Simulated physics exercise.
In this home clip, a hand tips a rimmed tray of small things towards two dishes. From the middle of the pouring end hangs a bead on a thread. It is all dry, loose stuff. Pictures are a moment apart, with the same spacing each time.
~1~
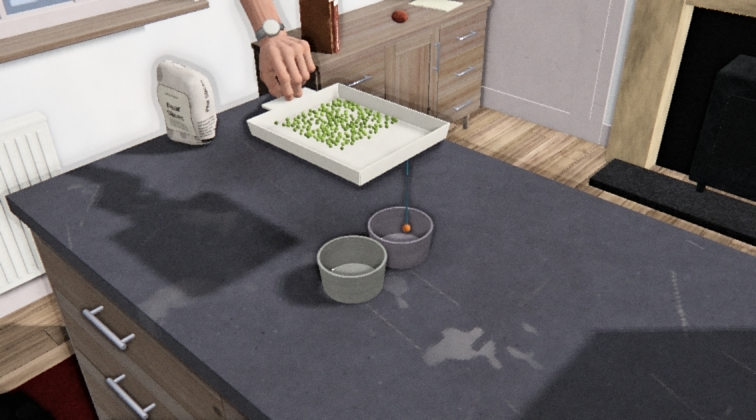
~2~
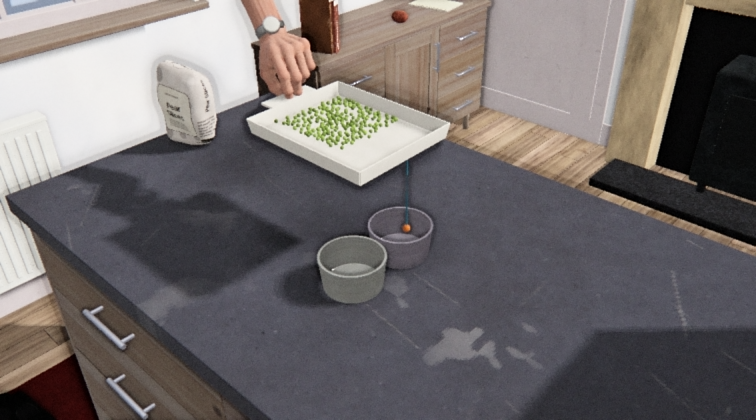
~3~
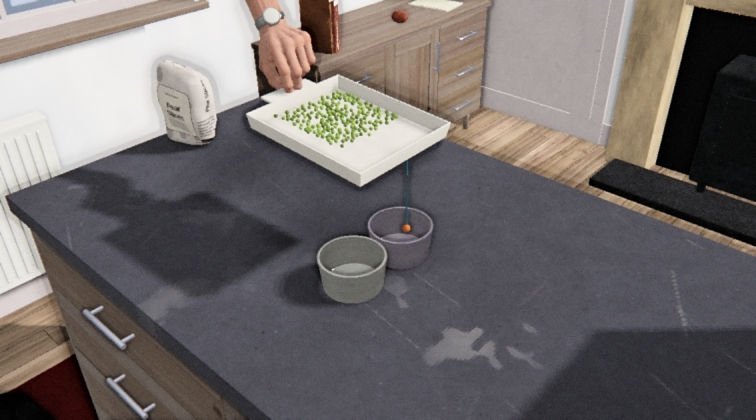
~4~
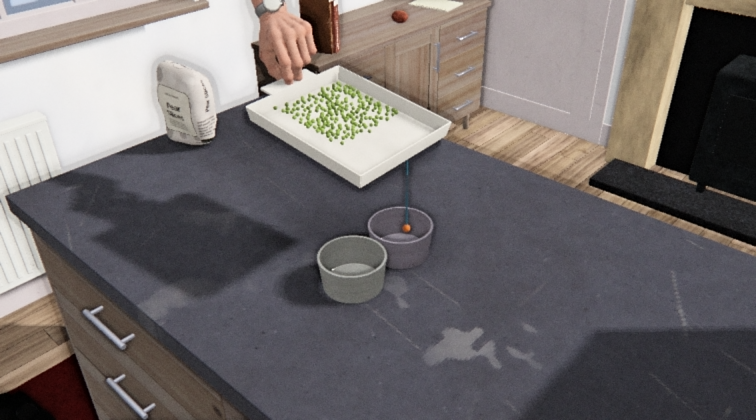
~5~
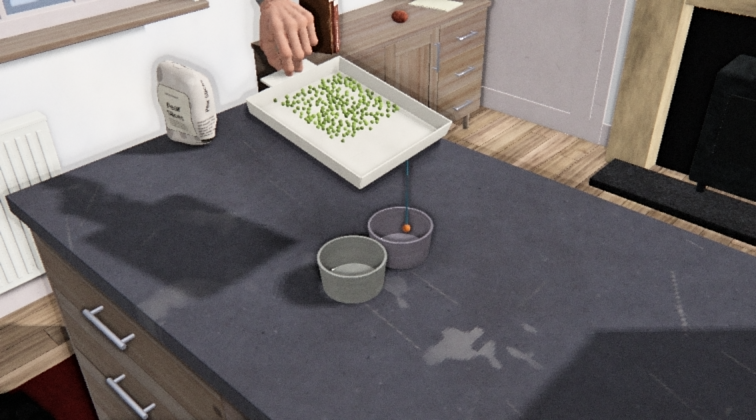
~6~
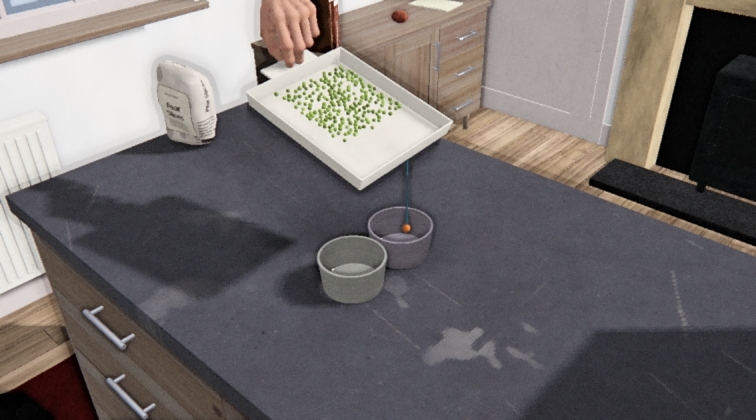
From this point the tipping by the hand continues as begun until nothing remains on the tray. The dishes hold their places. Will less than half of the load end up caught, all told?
Most never reaches the dishes.
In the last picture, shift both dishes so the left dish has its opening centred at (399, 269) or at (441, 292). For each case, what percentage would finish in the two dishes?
Roughly 90% on the first try and 0% on the second.
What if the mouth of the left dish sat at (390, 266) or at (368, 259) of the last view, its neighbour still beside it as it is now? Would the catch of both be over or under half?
Result - try one, past the halfway mark; try two, past the halfway mark.
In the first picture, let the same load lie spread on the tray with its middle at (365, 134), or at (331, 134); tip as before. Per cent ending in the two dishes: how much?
In order, roughly 20 % and 20 %.
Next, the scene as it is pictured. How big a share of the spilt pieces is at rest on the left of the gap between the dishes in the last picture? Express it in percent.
Left share: Some 20 per cent.
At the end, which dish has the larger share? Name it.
The one at left ends up fuller.
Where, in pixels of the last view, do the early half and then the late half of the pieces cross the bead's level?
Early half: (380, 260); late half: (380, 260).
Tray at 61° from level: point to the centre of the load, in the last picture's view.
Roughly at (381, 170).
Shortly afterwards, tray tipped steeply; all but a few on the tray; only a few outside both; only a few in the air.
Next, tray tipped right over; near half on the tray; a little in the left dish; near a quarter outside both; near a quarter in the air.
Some moments later, tray tipped past a quarter turn; near a quarter in the left dish; the bulk outside both.
In the end, tray tipped past a quarter turn; near a quarter in the left dish; none at all in the right dish; the bulk outside both.
